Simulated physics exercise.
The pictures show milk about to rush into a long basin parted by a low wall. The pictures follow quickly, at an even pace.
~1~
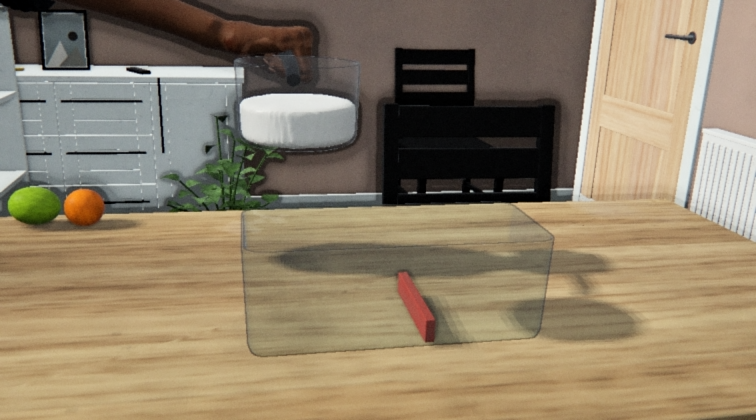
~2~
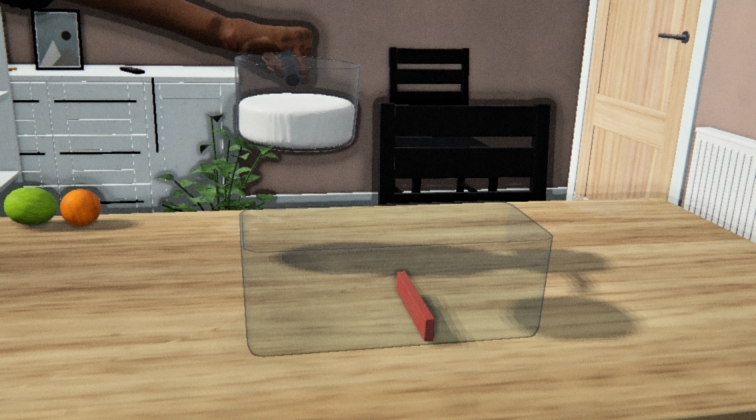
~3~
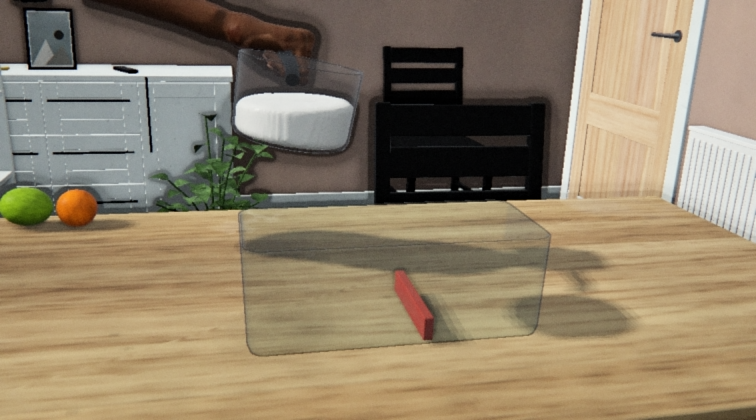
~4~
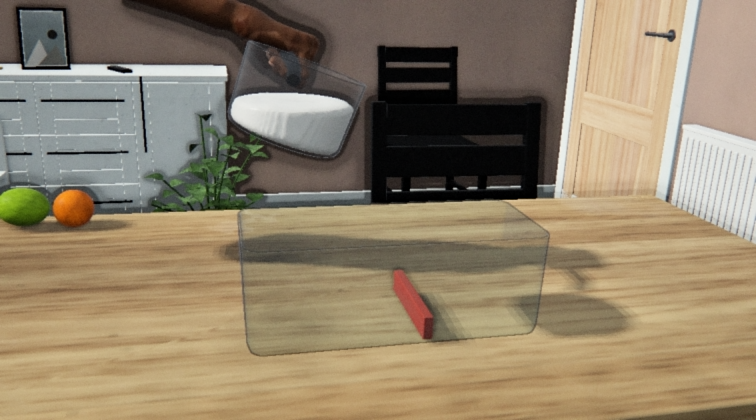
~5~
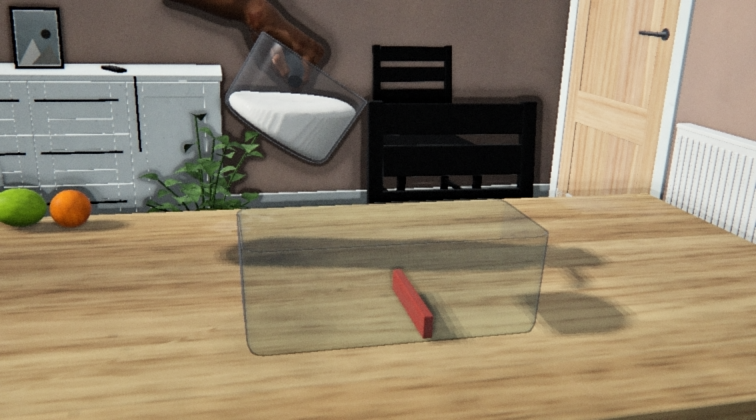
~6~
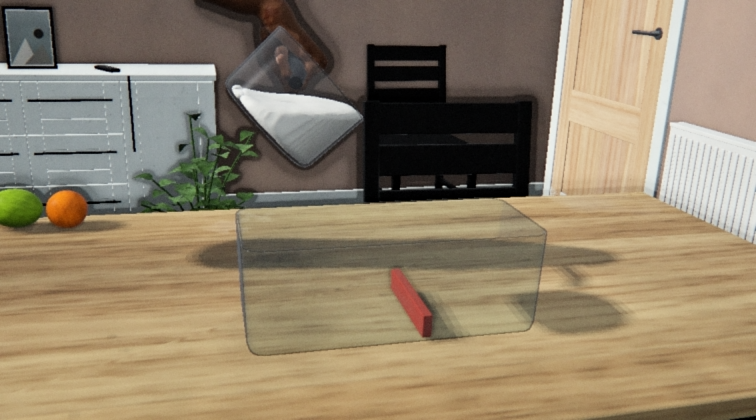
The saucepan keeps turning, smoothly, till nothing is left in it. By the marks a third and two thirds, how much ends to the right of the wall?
It comes to under a third.
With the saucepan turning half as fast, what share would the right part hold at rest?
Roughly 25 in a hundred.
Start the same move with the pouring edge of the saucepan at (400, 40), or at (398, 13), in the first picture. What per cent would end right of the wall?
Near 85 % and 85 %.
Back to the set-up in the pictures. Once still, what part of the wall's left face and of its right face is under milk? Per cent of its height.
The left part 50 per cent, the right part 10.
A moment on, the saucepan is tipped on its side and 42 per cent is still to pour, 18 is left of the wall and 0 right of it.
Next, the saucepan is tipped on its side and 17 per cent is still to pour, 60 is left of the wall and 10 right of it.
Then the saucepan is tipped on its side and 6 per cent is still to pour, 76 is left of the wall and 11 right of it.
Later the saucepan is tipped on its side and 2 per cent is still to pour, 83 is left of the wall and 13 right of it.
Finally, 85 per cent lies left of the wall, 13 right of it and 2 outside.
